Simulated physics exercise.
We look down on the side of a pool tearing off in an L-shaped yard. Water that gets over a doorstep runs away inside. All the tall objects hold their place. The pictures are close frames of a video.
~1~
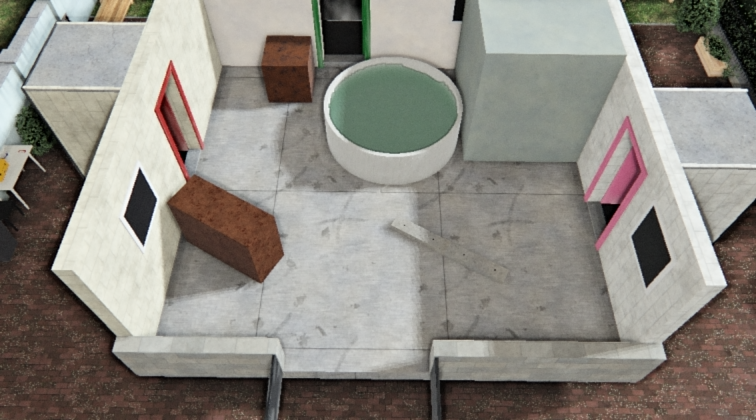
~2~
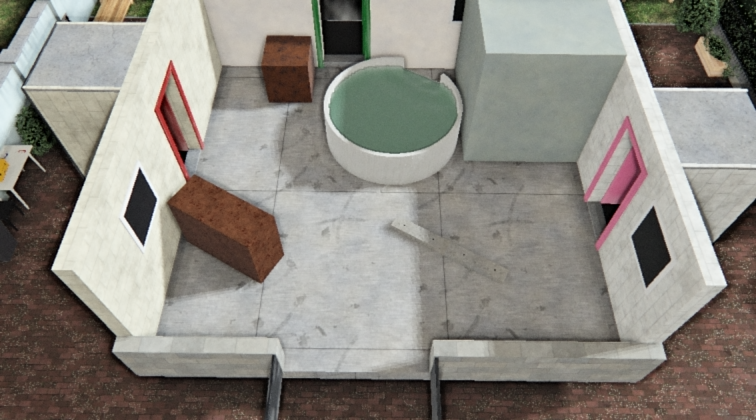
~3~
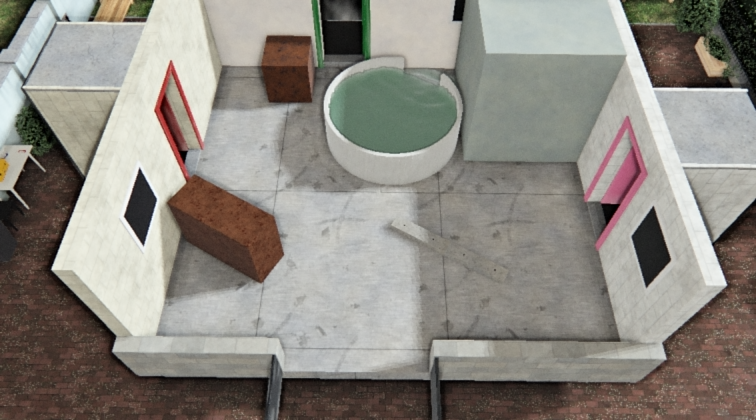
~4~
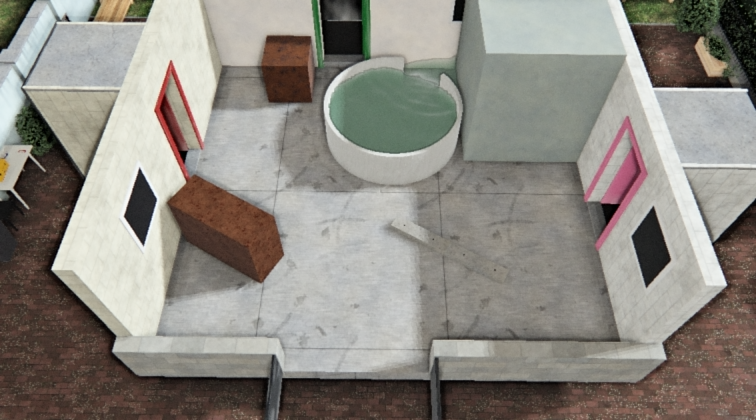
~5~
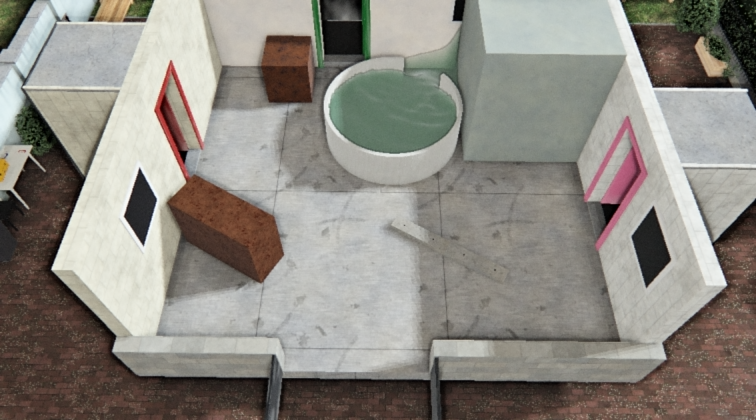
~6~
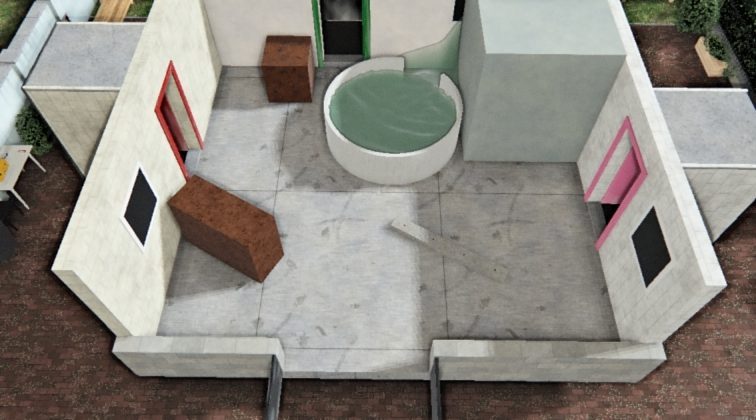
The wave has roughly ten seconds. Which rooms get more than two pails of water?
The green door floods; the red door floods; the pink door holds within the limit.
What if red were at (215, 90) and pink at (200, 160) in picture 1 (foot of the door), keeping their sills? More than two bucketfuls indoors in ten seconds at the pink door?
My reading: The pink one is over.
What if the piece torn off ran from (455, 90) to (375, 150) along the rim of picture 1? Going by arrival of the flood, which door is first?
I say the pink door.
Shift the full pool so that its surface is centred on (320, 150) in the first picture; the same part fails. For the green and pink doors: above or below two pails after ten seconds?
My reading: The green one takes more; the pink one is over.
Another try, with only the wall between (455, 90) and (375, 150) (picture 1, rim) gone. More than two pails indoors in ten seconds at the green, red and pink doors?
My reading: The green one stays under; the red one goes over; the pink one goes over.
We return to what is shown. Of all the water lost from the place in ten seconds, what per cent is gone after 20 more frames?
Some 0 per cent.
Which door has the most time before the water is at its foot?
That is the pink one.
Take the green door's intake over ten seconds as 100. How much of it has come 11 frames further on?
Near 0 in a hundred.
A moment on, water covers 10 % of the floor; the green door wet at the sill, nothing in, the red door not reached, the pink door not reached.
Next, water covers 20 % of the floor; the green door wet at the sill, nothing in, the red door not reached, the pink door not reached.
Then, water covers 40 % of the floor; the green door under two buckets in, the red door not reached, the pink door not reached.
Later, water covers 65 % of the floor; the green door over two buckets in, the red door under two buckets in, the pink door wet at the sill, nothing in.
In the end, water covers 90 % of the floor; the green door far over two buckets in, the red door over two buckets in, the pink door wet at the sill, nothing in.
